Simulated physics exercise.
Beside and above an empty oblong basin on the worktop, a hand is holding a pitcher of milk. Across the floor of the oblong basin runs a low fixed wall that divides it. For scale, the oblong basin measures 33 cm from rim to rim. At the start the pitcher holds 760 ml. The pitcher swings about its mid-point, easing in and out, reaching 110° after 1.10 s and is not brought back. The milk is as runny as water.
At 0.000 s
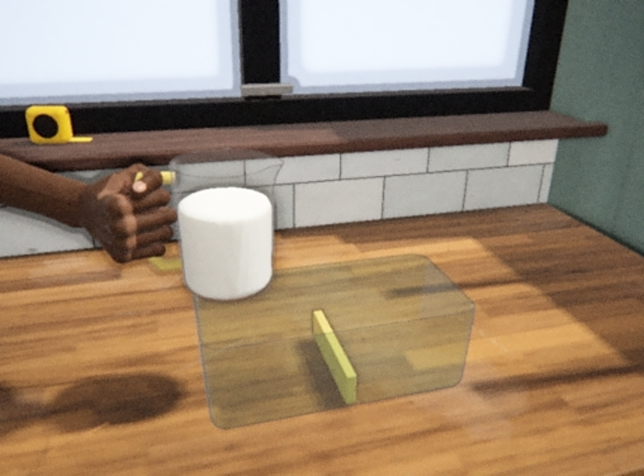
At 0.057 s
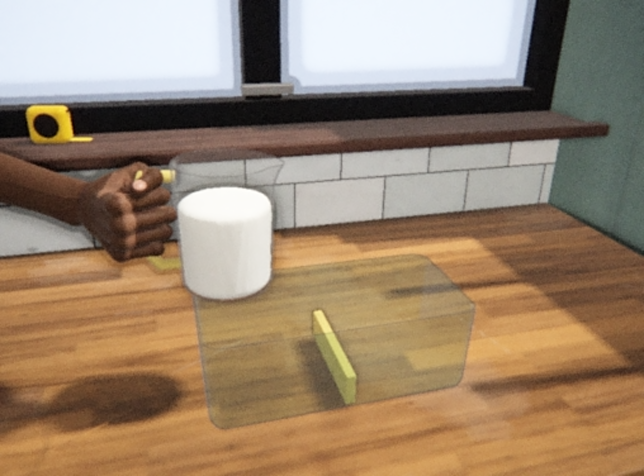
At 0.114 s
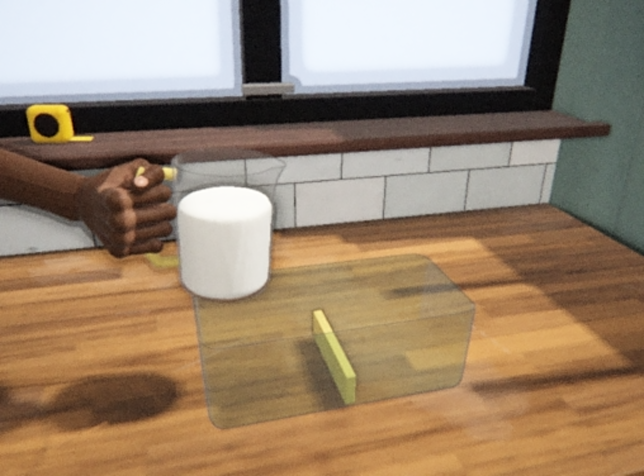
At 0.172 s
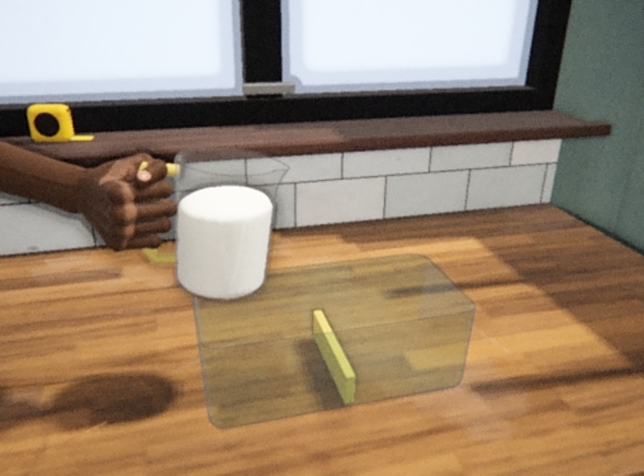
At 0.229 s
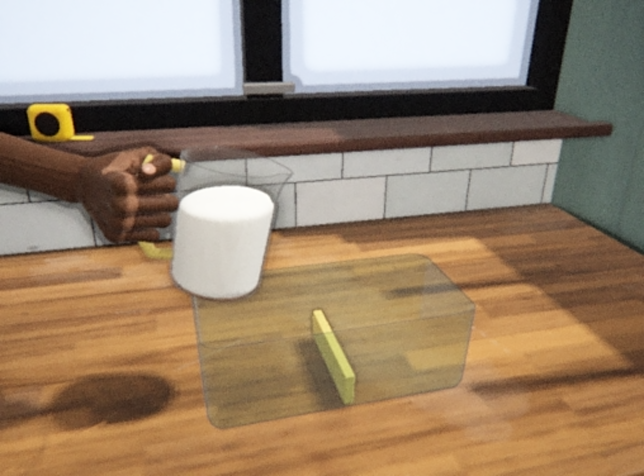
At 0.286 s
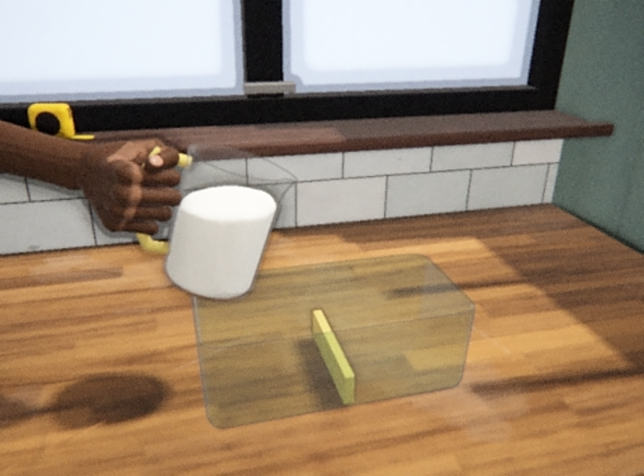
On a wooden worktop by a window, a hand held a clear pitcher of milk above and beside an empty oblong basin, then slowly tilted it slightly to the right, the milk staying inside.
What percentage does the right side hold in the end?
About 62 per cent.
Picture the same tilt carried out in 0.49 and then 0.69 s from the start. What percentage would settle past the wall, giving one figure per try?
About 45 %, then about 50 %.
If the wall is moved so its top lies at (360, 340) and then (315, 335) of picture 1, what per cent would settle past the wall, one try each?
Result: 10 per cent, then 85 per cent.
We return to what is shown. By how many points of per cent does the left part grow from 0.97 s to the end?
About 26 per cent.
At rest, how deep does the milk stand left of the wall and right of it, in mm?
Depths: Left near 12 mm, right near 20 mm.
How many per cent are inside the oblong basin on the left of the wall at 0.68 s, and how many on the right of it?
Roughly 0 sits left and 1 sits right.
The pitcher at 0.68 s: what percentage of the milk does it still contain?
Close to 90 percent of the liquid remains at that time.
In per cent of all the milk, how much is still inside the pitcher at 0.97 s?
32 per cent or thereabouts.
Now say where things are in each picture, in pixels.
In the first picture, tilt 0°; pouring edge (283, 160); surface from (178, 206) to (269, 198); the oblong basin's rim runs from (197, 314) to (449, 280); the wall's top is at (333, 342).
In the second picture, tilt 1°; pouring edge (284, 161); surface from (177, 205) to (269, 198).
In the third picture, tilt 3°; pouring edge (286, 162); surface from (177, 204) to (269, 198).
In the fourth picture, tilt 7°; pouring edge (289, 166); surface from (179, 204) to (270, 198).
In the fifth picture, tilt 11°; pouring edge (293, 171); surface from (180, 204) to (272, 197).
In the sixth picture, tilt 17°; pouring edge (297, 177); surface from (178, 207) to (274, 197).
Then, 0.68 s in, the tilt is 75° and 89 per cent is still to pour, 0 is left of the wall and 1 right of it.
Then, 0.97 s in, the tilt is 106° and 31 per cent is still to pour, 12 is left of the wall and 44 right of it.
Then, 1.27 s in, the tilt is 110° and 2 per cent is still to pour, 35 is left of the wall and 61 right of it.
Then, 1.60 s in, the tilt is 110° and 0 per cent is still to pour, 38 is left of the wall and 62 right of it.
Finally, 38 per cent lies left of the wall, 62 right of it and 0 outside.
